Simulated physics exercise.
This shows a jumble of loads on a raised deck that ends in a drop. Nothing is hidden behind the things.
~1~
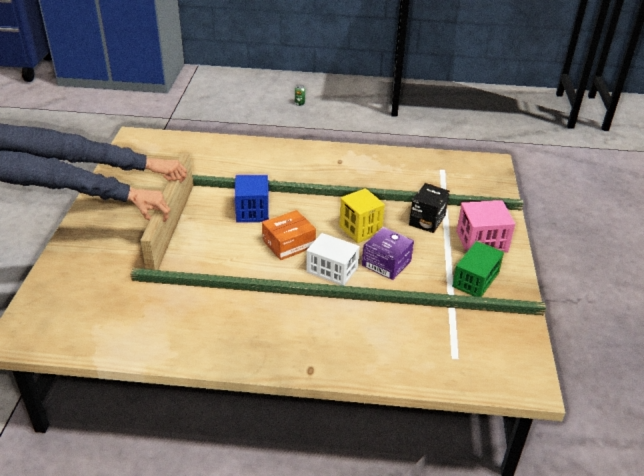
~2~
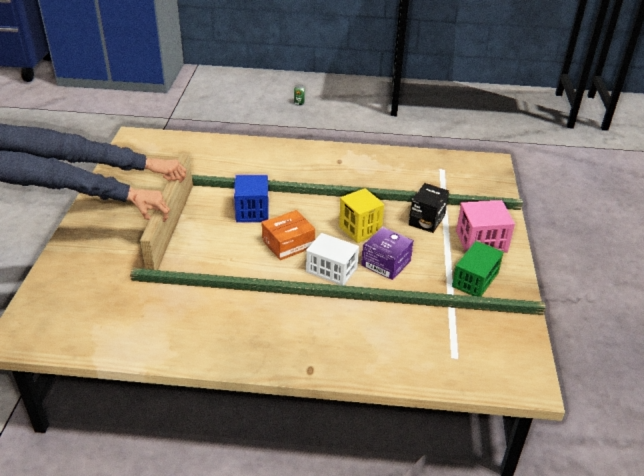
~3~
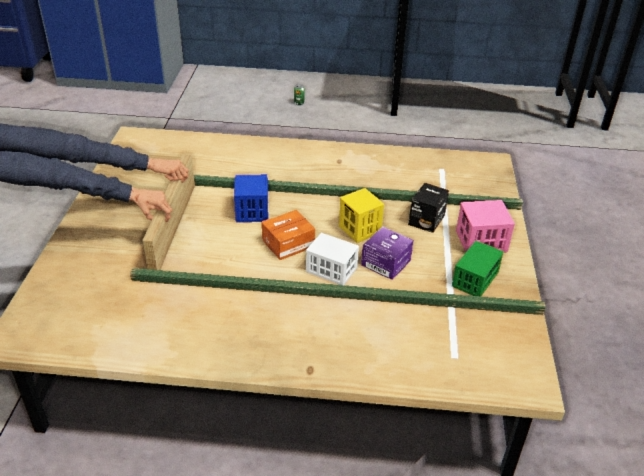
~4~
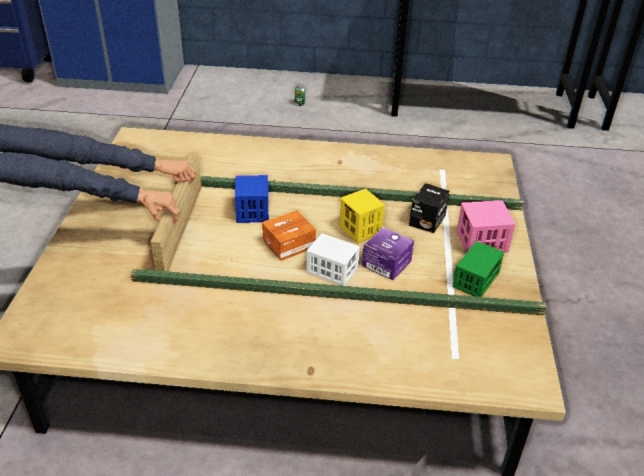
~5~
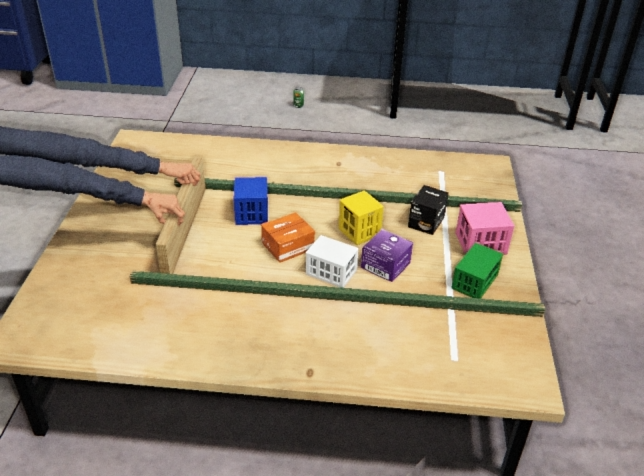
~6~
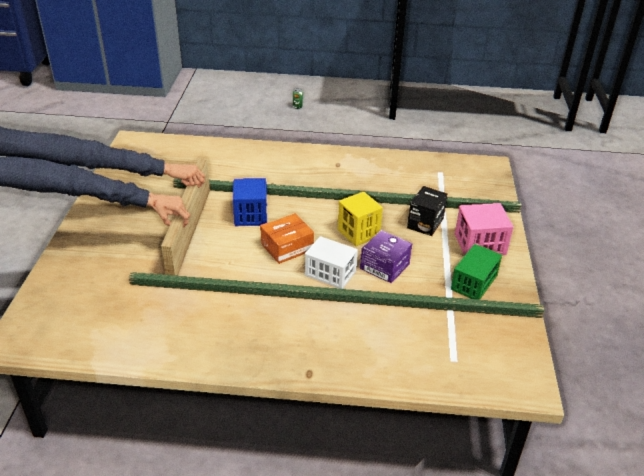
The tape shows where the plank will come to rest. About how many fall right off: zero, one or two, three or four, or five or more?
In the end the number that fall off is one or two.
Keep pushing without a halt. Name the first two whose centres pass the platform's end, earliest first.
In order: The pink crate, then the green crate.
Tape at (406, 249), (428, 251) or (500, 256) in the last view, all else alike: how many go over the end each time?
In that order 0, 0 and 5.
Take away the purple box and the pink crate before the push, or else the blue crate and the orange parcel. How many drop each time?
First 0, then 0.
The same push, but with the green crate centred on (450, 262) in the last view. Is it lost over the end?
Then it survives.
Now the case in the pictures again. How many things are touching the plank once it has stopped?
It touches 3.
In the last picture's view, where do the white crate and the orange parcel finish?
Near (466, 280) and (474, 251).
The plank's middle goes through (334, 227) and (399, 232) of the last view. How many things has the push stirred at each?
First 5, then 8.
Soon after, none off yet; pink crate at rest near (483, 231); green crate at rest near (477, 272); black box at rest near (427, 211).
Then, none off yet; pink crate moved a little near (495, 232); green crate moved a little near (493, 277); black box moved about its own width near (464, 209).
At rest, the number that fall off is one or two; fallen, pink crate.
